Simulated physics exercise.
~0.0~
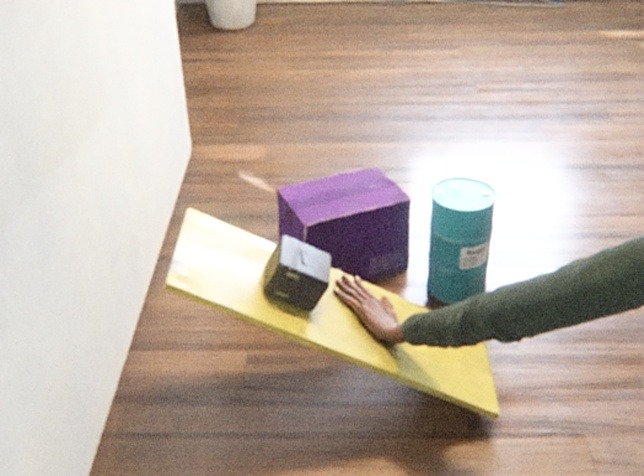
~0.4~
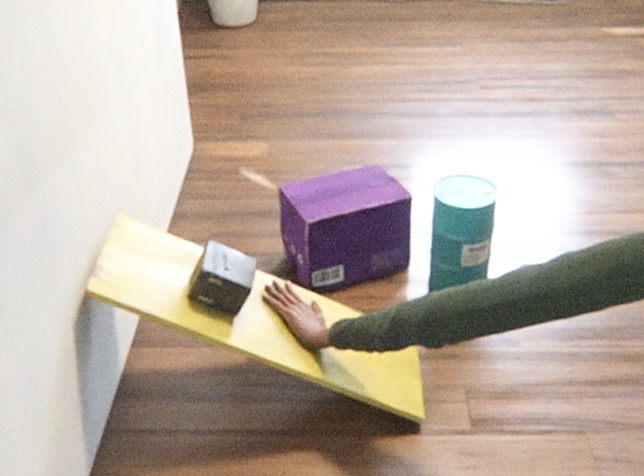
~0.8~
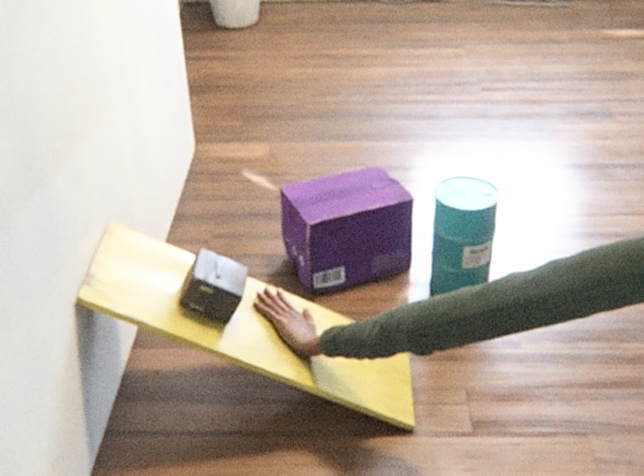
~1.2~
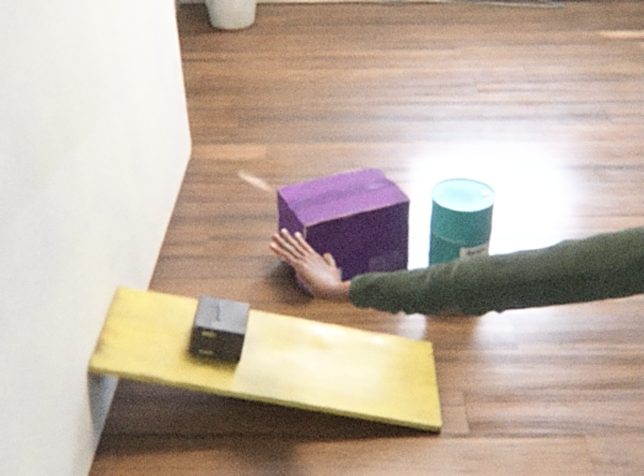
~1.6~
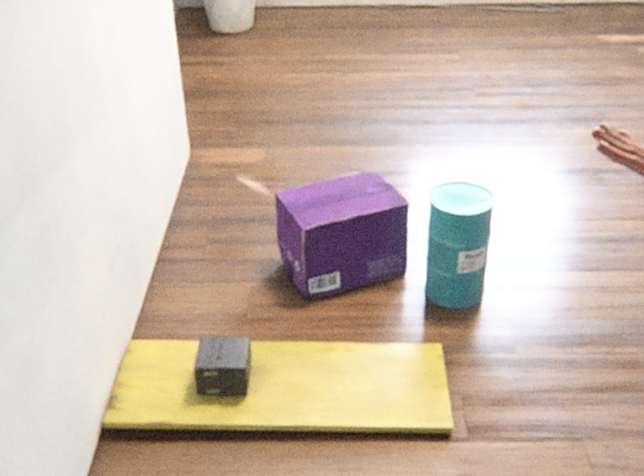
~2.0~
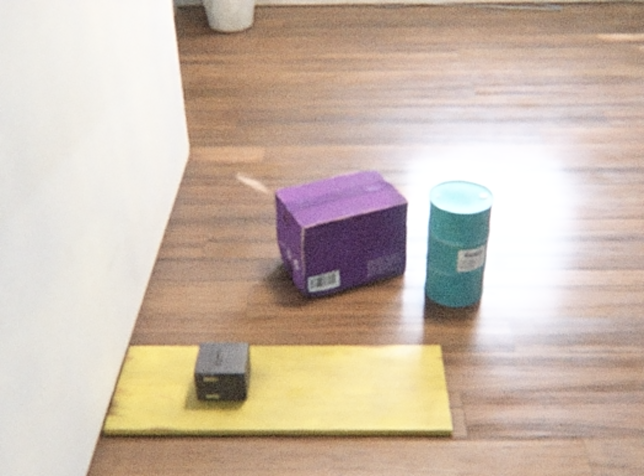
A hand in a dark green sleeve moved a tilted yellow board, with a small dark box on it, left against a white wall, then let go, and the board slid down flat onto the wooden floor, the small box still on top.
